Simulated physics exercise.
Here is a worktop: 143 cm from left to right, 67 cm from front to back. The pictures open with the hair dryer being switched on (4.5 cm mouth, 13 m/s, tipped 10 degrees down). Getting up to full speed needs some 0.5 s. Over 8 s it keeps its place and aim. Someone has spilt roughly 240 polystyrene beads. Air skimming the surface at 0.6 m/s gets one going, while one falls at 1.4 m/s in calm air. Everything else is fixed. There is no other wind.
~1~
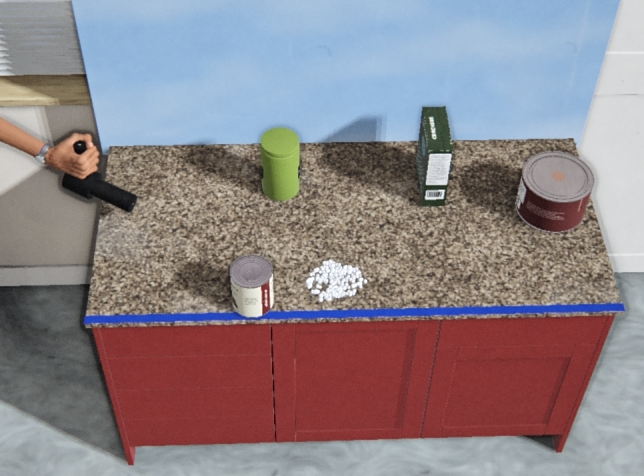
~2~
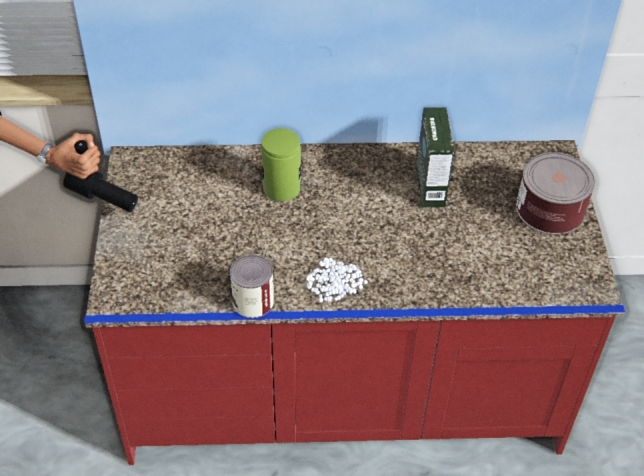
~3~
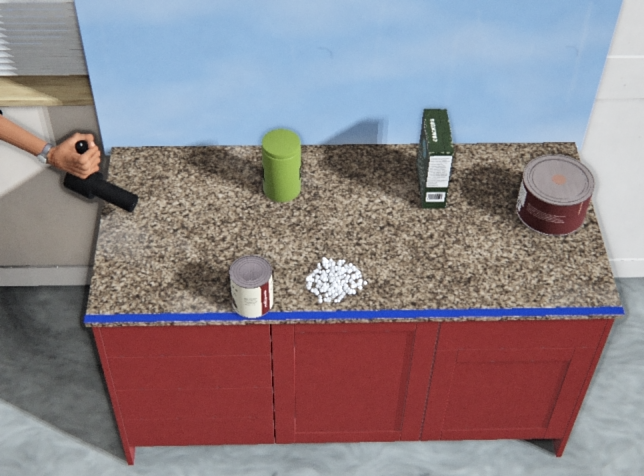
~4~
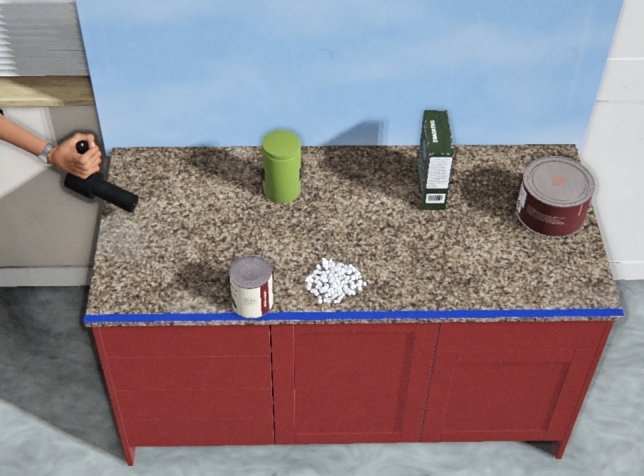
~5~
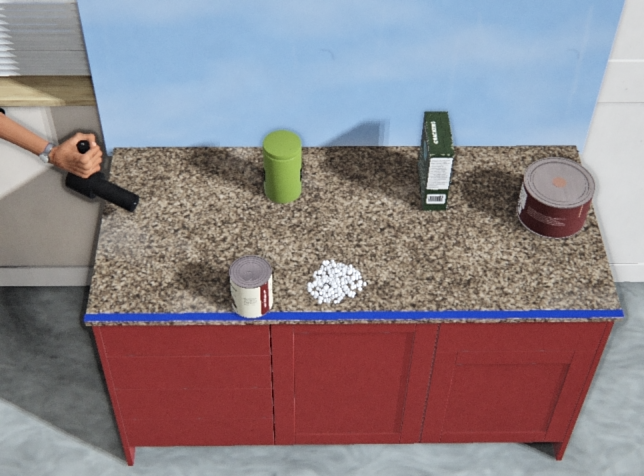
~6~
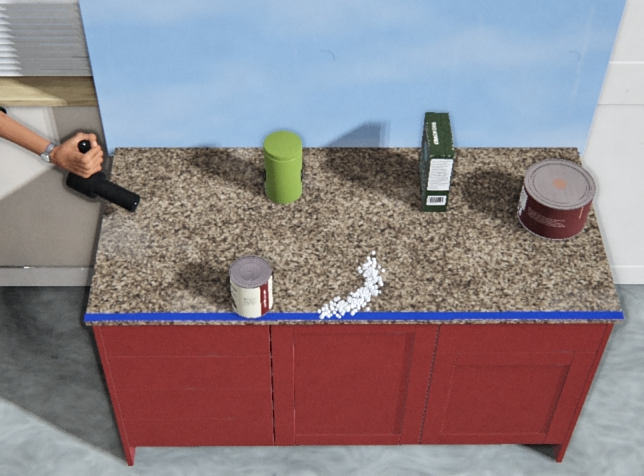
At the start, a hand holds a black hair dryer at the left of a speckled worktop, pointed toward a round patch of white beads among a jar, tins and a box. For a while nothing visibly moves. Then the beads shift rightward and spread into a slanting, curved band reaching the blue front edge.
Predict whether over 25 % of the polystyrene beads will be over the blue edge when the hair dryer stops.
Prediction: More than 25 % go over the blue edge.
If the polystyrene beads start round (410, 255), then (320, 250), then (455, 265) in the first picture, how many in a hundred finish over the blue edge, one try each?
4 %, 0 %, 10 %.
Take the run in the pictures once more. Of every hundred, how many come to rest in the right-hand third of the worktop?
2 %.
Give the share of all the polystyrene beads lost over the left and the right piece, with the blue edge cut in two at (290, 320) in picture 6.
Roughly 0 % cross the left stretch, and around 70 % the right stretch.
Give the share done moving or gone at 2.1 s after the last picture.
Near 100 %.
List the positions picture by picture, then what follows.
In the first frame, the middle of the polystyrene beads is near (335, 280), none has stirred yet and the mouth of the hair dryer is at (133, 204).
In the second frame, the middle of the polystyrene beads is near (334, 278), none has stirred yet and the blue edge is centred on (357, 318).
In the third frame, the middle of the polystyrene beads is near (334, 280), none has stirred yet, the top of a tin is at (251, 271) and the top of a jar is at (281, 142).
In the fourth frame, the middle of the polystyrene beads is near (334, 281) and none has stirred yet.
In the fifth frame, the middle of the polystyrene beads is near (334, 281) and none has stirred yet.
In the sixth frame, the middle of the polystyrene beads is near (367, 292), the farthest in sight from the hair dryer is at (380, 292) and all have left their places.
Then, 1.2 s after the last picture, 68 % are over the blue edge; 96 % have settled or left.
Then, 2.1 s after the last picture, 68 % are over the blue edge; 98 % have settled or left.
Then, 4.0 s after the last picture, 68 % are over the blue edge; 98 % have settled or left.
Then, 7.6 s after the last picture, at the end, 68 % are over the blue edge.
